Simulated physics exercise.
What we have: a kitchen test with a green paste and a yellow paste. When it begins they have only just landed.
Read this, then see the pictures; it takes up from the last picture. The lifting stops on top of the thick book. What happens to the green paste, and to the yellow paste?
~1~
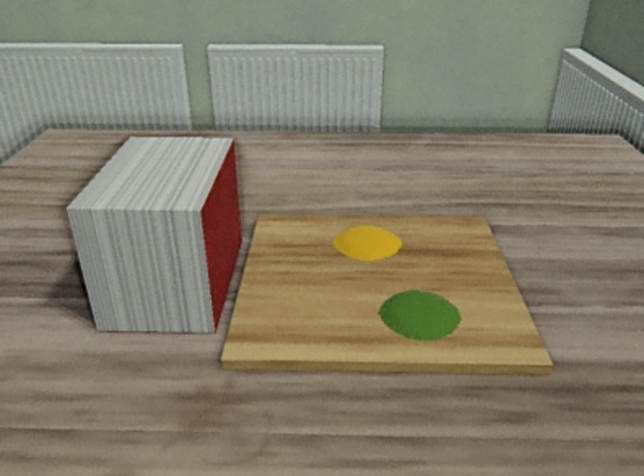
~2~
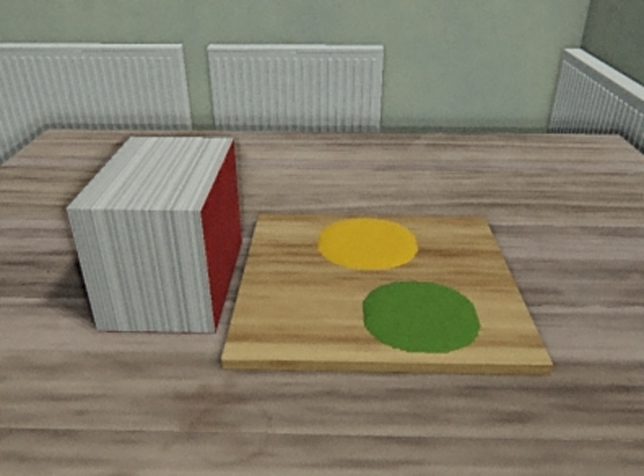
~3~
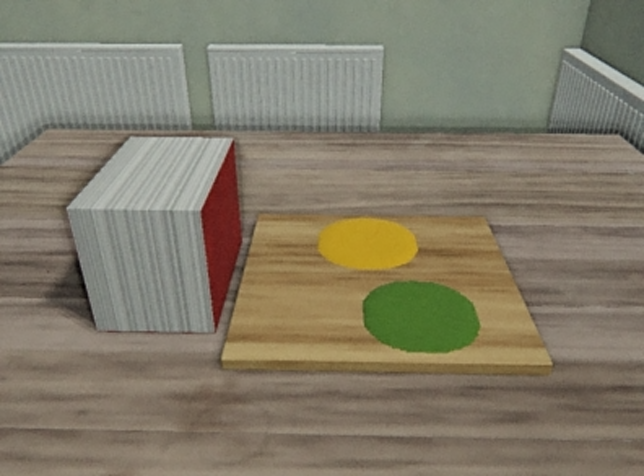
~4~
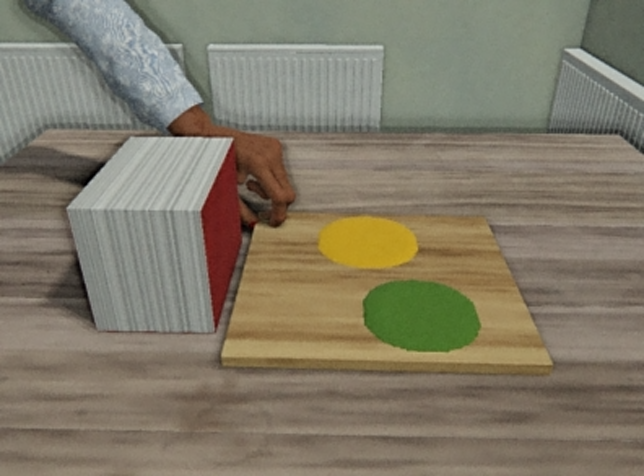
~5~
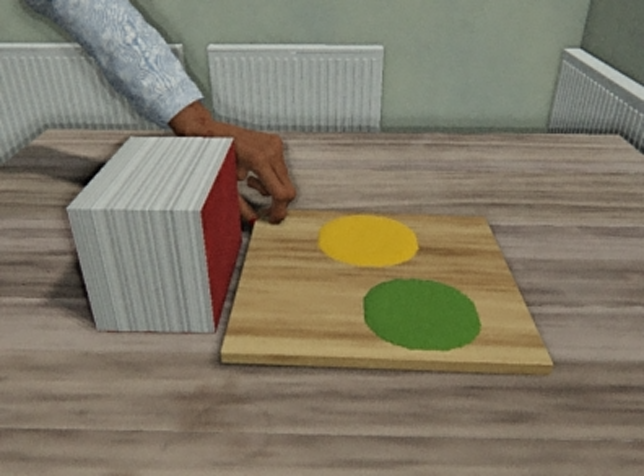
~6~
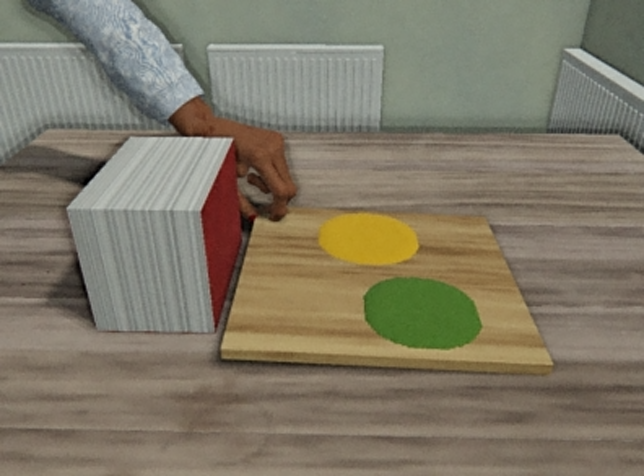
Take the green paste first: It goes over; then the yellow paste goes over.
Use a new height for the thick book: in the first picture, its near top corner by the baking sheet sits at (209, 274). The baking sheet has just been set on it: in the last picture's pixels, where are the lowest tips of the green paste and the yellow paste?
Taken in turn, the fronts are at (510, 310) and (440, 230).
Next, slope about 31°; the green paste is dripping off the low end; the yellow paste has crept down a long way.
After that, the green paste is dripping off the low end; the yellow paste is dripping off the low end.
Finally, slope about 31°; the green paste is dripping off the low end; the yellow paste is dripping off the low end.
